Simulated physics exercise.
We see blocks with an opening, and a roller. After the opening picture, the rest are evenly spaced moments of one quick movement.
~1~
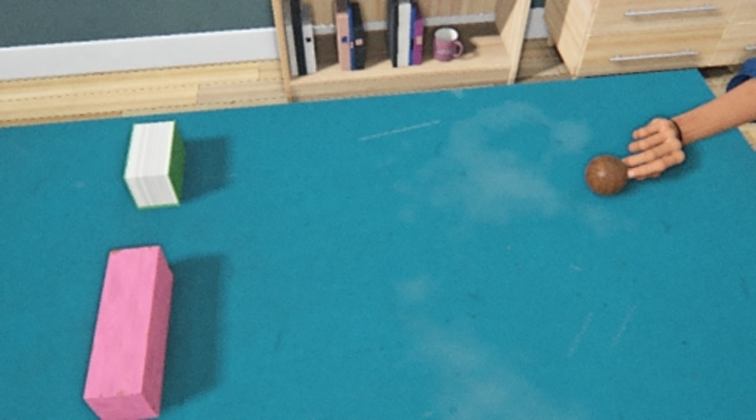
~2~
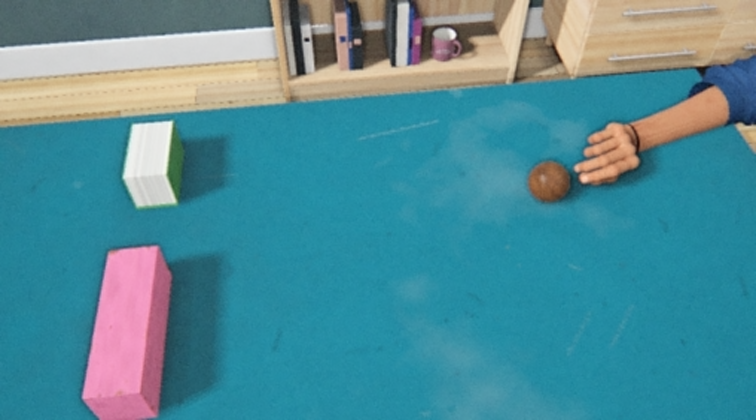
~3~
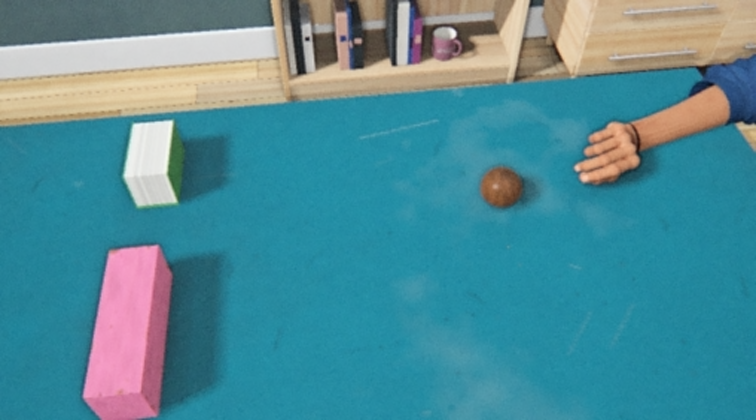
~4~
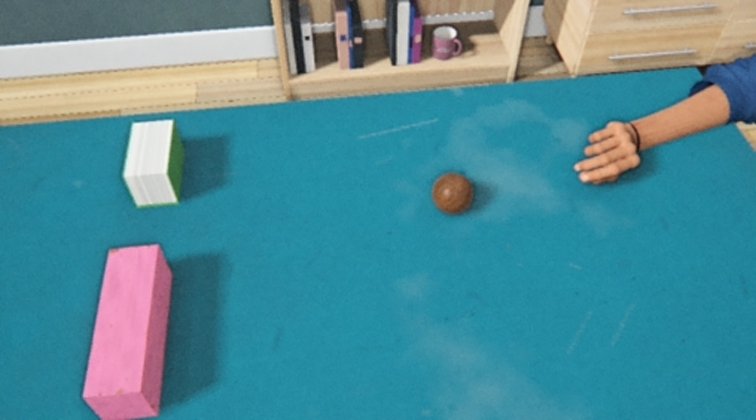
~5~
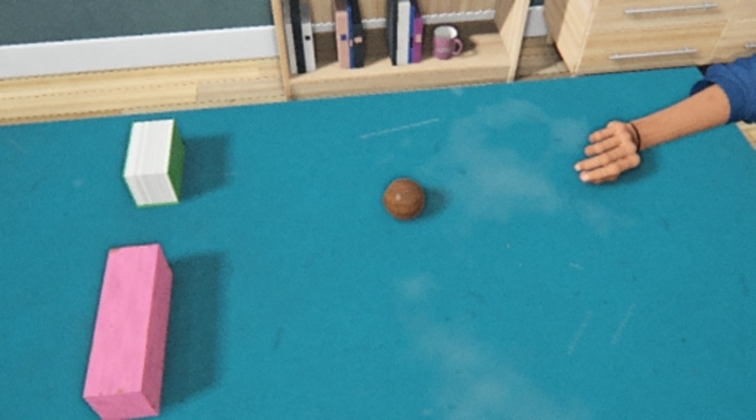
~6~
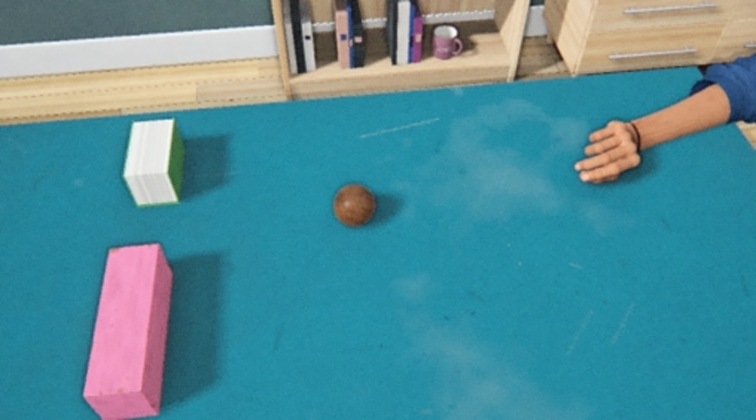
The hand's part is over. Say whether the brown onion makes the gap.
As it turns out, the brown onion passes through its gap.
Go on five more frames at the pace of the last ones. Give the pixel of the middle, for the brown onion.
At about (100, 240).
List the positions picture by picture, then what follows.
The first frame shows brown onion (606, 175) under the hand; pink block (134, 330).
The second frame shows brown onion (549, 182); green book (155, 164).
The third frame shows brown onion (501, 187); pink block (133, 330).
The fourth frame shows brown onion (453, 193); green book (155, 163).
The fifth frame shows brown onion (404, 199); pink block (133, 329).
The sixth frame shows brown onion (355, 205); green book (156, 162).
Then, 0.44 s after the last picture, brown onion heading on near (73, 242).
Then, 0.96 s after the last picture, brown onion heading on.
By the end, the brown onion gets between the blocks.
